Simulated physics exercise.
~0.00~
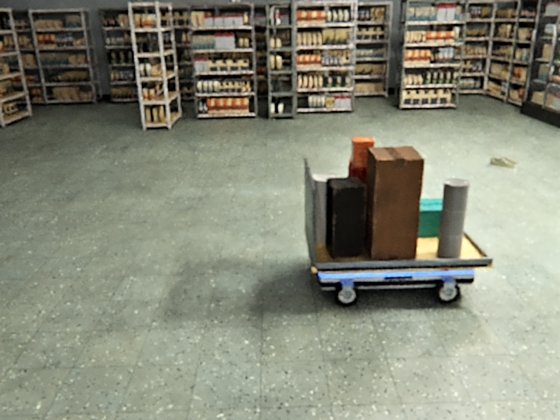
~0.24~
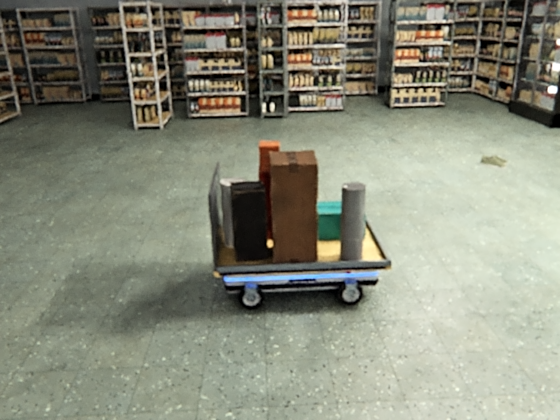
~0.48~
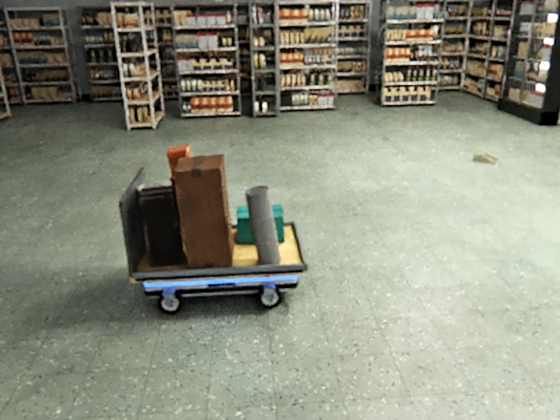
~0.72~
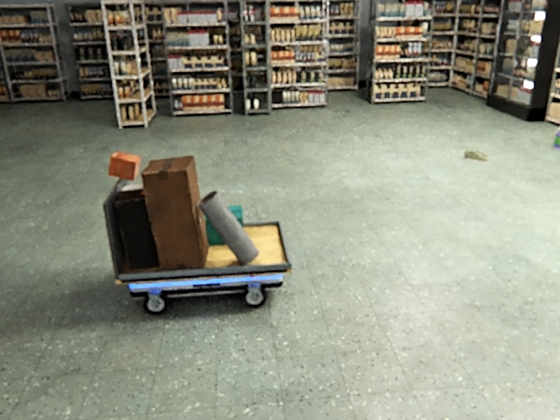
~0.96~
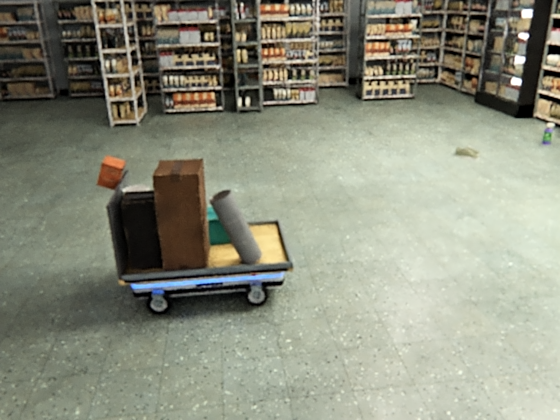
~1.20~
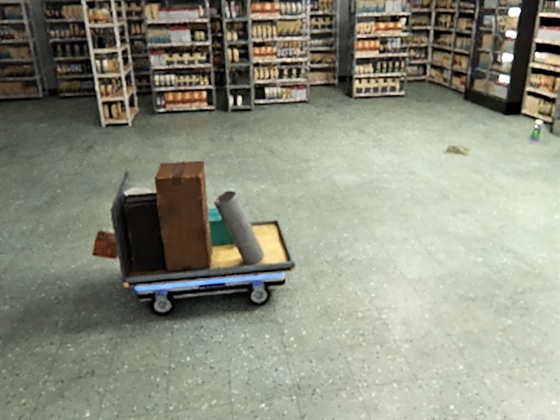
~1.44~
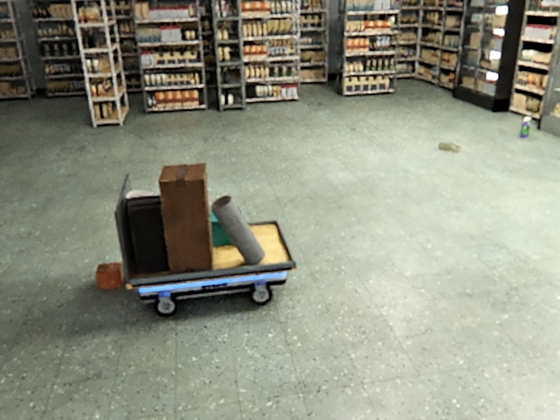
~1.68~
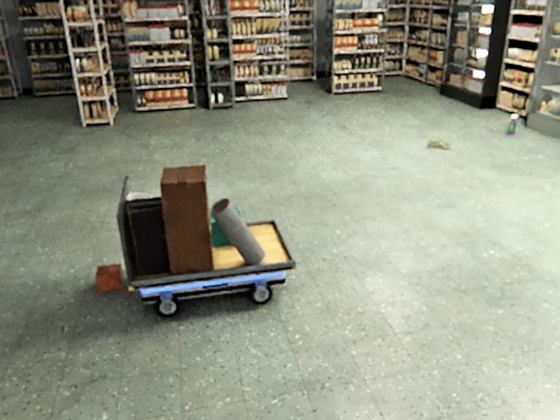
At first, a low blue-edged cart carrying boxes and canisters rolls left across a tiled floor, with stocked shelves lining the back of the room. As it travels, the grey canister near the open end begins to tilt left, toward the tall brown box. The small orange box behind then tips over the tall board at the cart's left end. The cart comes to a stop while the orange box tumbles down outside the board and lands on the floor. Finally, the cart stands still, the orange box lying beside it, the grey canister still leaning and the brown and black boxes upright.
